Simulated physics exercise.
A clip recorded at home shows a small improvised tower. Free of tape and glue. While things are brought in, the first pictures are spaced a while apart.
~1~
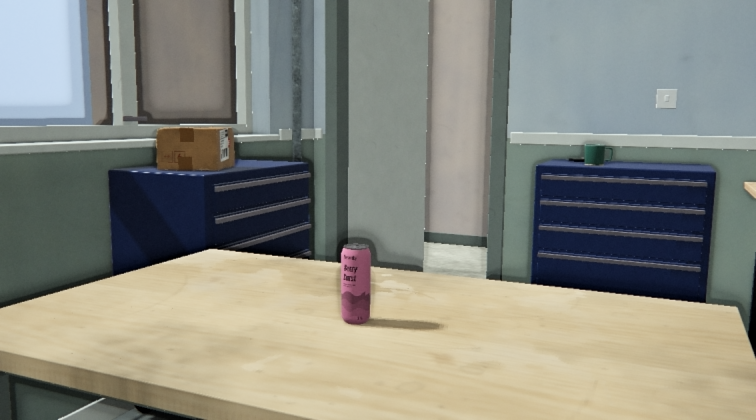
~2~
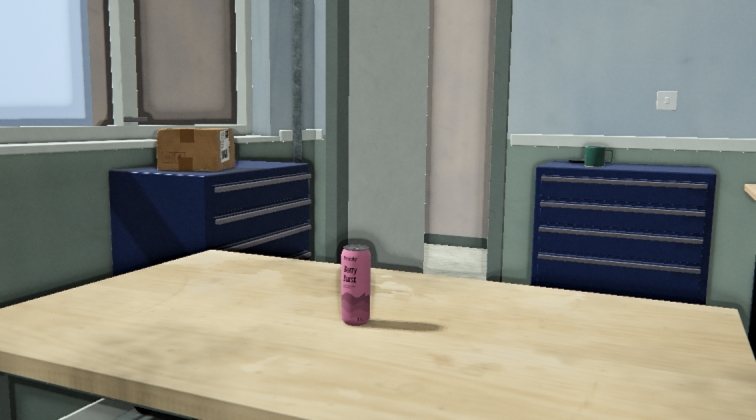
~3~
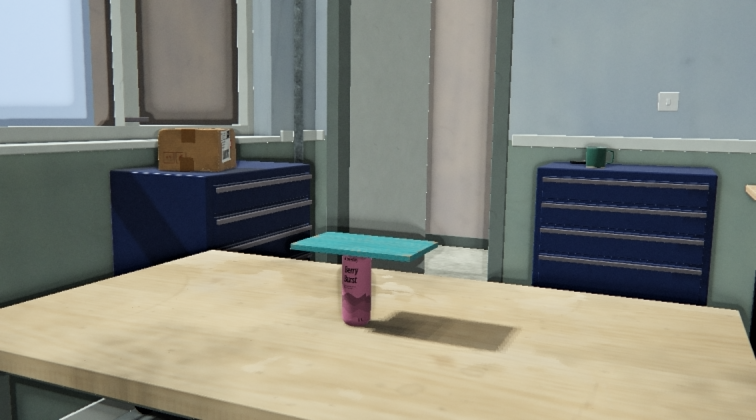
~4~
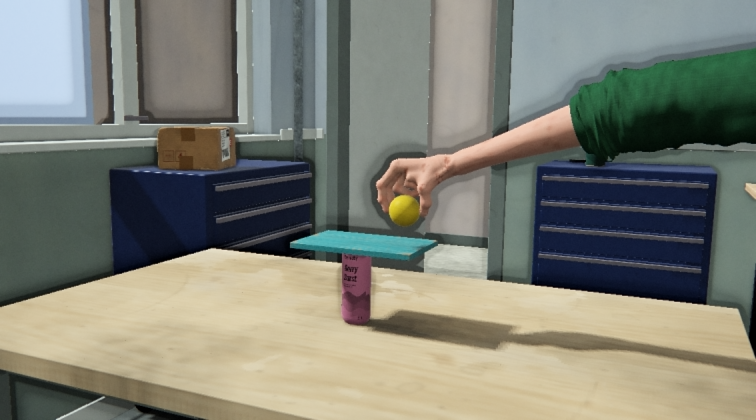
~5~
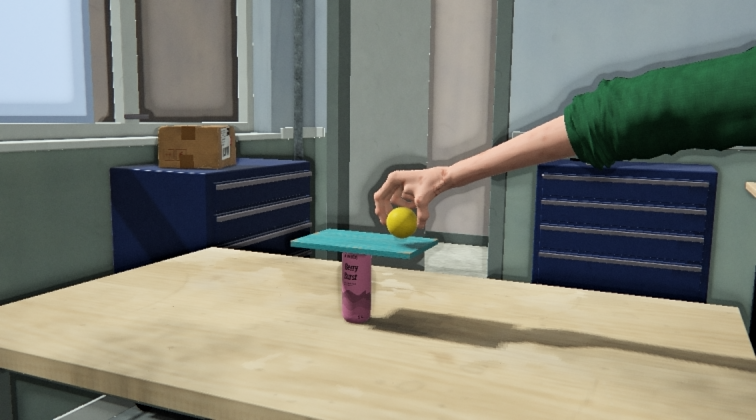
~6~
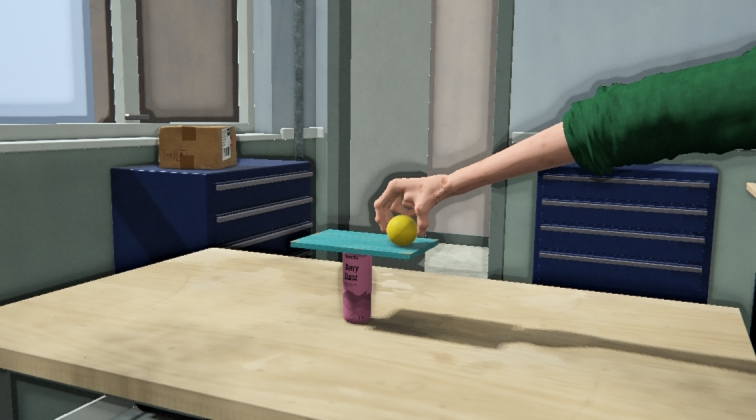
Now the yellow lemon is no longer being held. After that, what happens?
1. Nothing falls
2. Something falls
(2) Something falls.
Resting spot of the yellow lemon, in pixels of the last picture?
Near (430, 321).
Then, 0.40 s on from there, yellow lemon now fallen; turquoise board turned 59° from how it was put.
Then, 0.60 s on from there, turquoise board now fallen.
Then, 0.90 s on from there, pink can now fallen.
Then, 1.00 s on from there, things are still on the move.
In the end, fallen, turquoise board, pink can and yellow lemon. At the end, from the last picture's camera, yellow lemon near (431, 321). The stack comes apart.
